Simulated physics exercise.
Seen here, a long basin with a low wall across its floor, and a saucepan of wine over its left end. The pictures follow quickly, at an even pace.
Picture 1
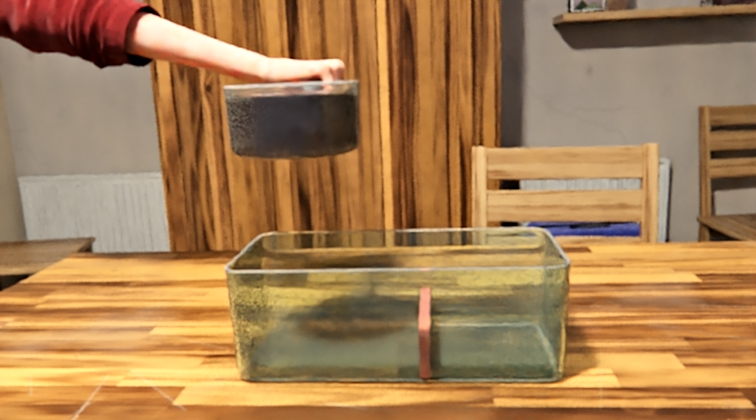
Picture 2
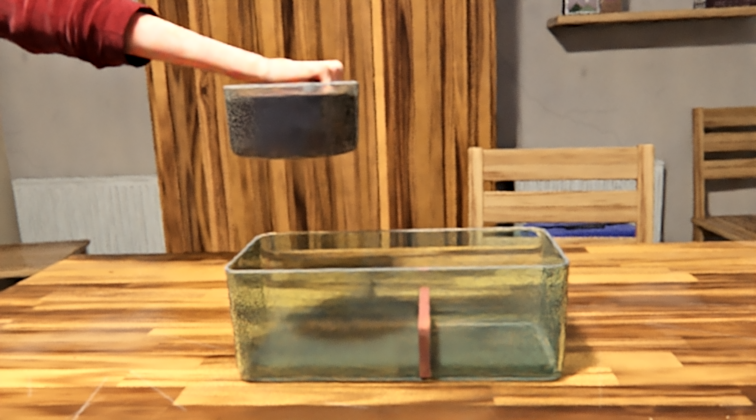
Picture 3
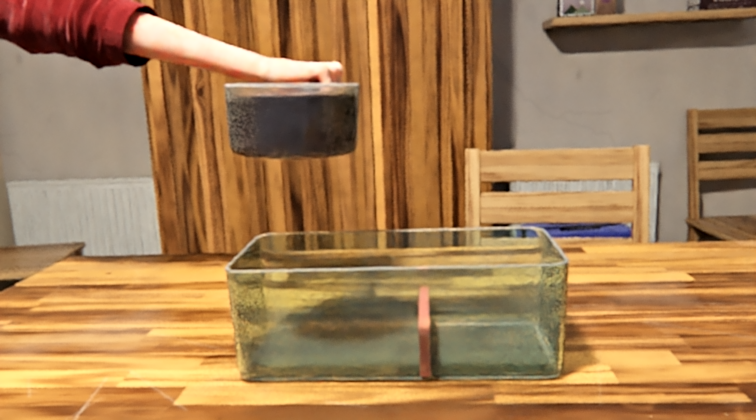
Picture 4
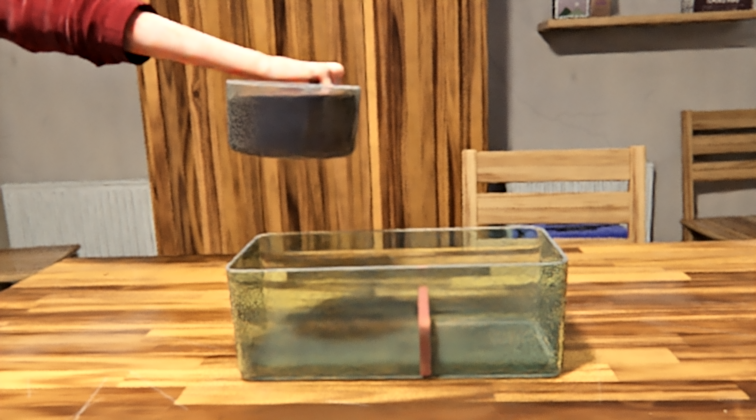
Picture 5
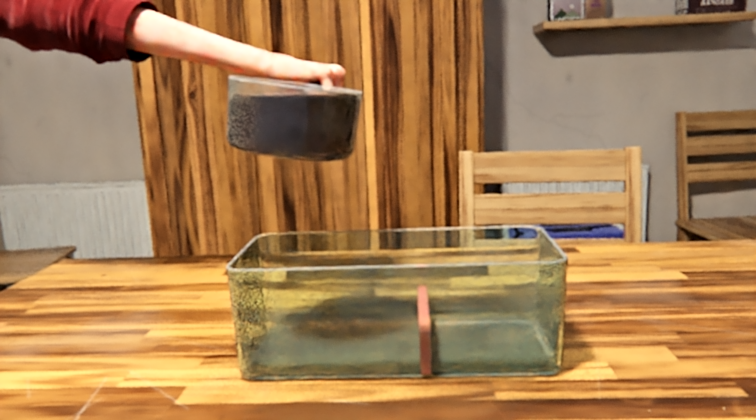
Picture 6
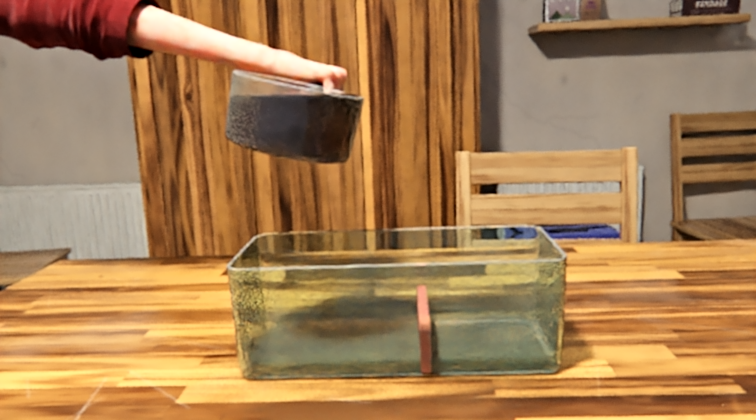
On a wooden table stood a long glass basin with a low reddish wall inside, while a hand held a pan of dark liquid above its left end, level at first, then tilted slightly rightward.
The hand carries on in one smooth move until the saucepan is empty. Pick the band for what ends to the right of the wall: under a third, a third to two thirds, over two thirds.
In the end between a third and two thirds is right of the wall.
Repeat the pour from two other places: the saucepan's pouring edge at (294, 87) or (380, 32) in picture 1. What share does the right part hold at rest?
The first gives 5 %, the second 75 %.
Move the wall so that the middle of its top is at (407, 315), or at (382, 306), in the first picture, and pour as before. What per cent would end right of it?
The first gives 70 %, the second 80 %.
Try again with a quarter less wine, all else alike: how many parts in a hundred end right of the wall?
Near 40 %.
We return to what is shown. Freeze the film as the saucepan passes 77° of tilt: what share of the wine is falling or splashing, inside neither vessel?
About 40 per cent.
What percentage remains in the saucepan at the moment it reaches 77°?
Some 40 per cent.
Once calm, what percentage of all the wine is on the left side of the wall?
It comes to 40 per cent or so.
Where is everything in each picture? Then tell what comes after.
The first picture shows tilt 0°; pouring edge (357, 84); surface from (232, 97) to (356, 92); the long basin's rim runs from (244, 252) to (557, 247); the wall's top is at (425, 310).
The second picture shows tilt 1°; pouring edge (357, 85); surface from (232, 97) to (356, 93).
The third picture shows tilt 2°; pouring edge (358, 87); surface from (233, 98) to (356, 94).
The fourth picture shows tilt 5°; pouring edge (359, 90); surface from (234, 97) to (357, 94).
The fifth picture shows tilt 9°; pouring edge (361, 95); surface from (235, 98) to (359, 95).
The sixth picture shows tilt 14°; pouring edge (362, 101); surface from (235, 98) to (362, 96).
A moment on, the tilt is 77° and 40 per cent is still to pour, 4 is left of the wall and 18 right of it.
Next, the tilt is 115° and 3 per cent is still to pour, 33 is left of the wall and 57 right of it.
Then the tilt is 122° and 0 per cent is still to pour, 42 is left of the wall and 58 right of it.
Later the tilt is 122° and 0 per cent is still to pour, 41 is left of the wall and 58 right of it.
At rest 41 per cent lies left of the wall, 58 right of it and 1 outside.
